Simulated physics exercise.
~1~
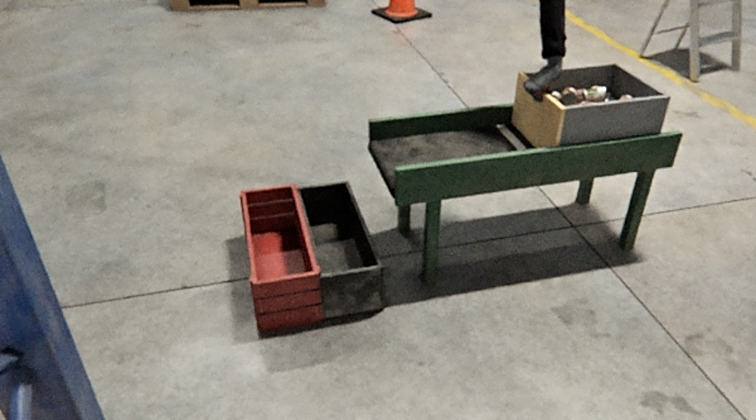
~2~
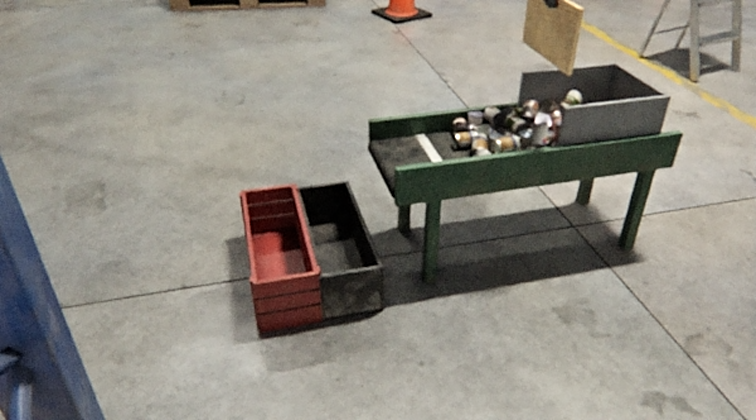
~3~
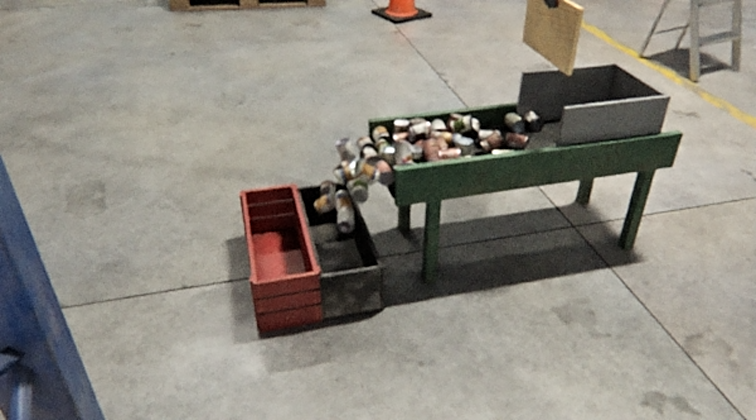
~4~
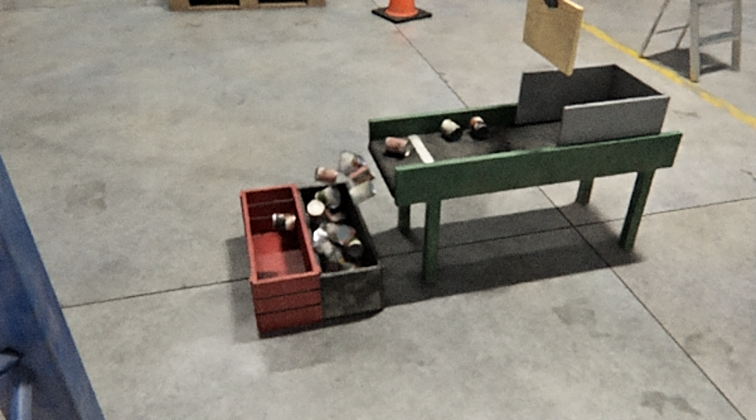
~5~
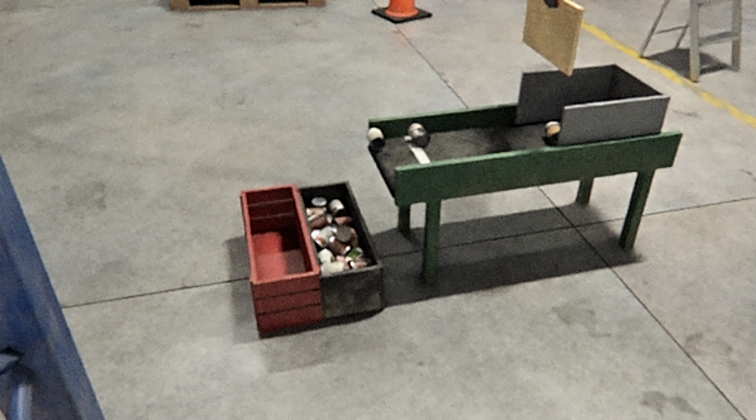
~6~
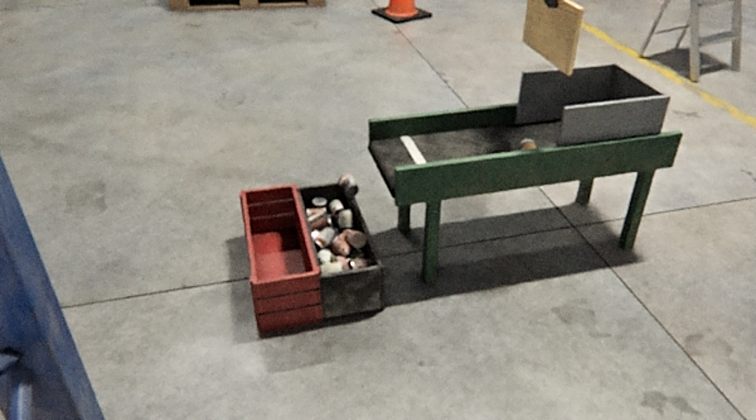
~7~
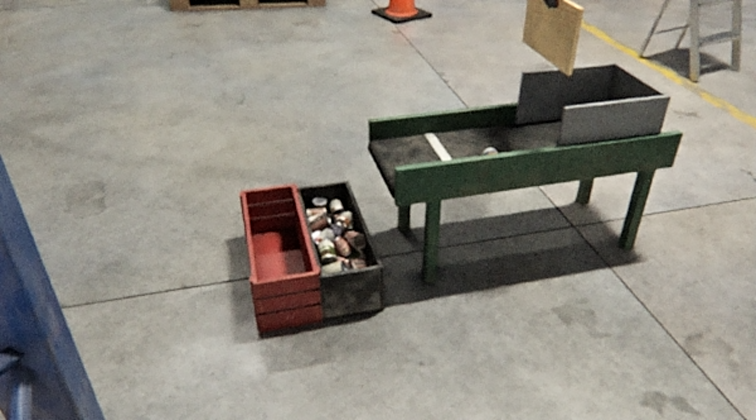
A dark-clad leg or arm reaches in at the top, by the board closing a grey pen of small tins on a green-sided conveyor, seen from above on a concrete floor. A red box and a black bin sit side by side at the conveyor's lower left. The board lifts, and the tins spill out leftward along the dark belt in a loose, tumbling crowd. They pour off the end into the black bin, while one shows over the red box. A few stragglers follow, leaving the black bin heaped and a lone tin on the belt.
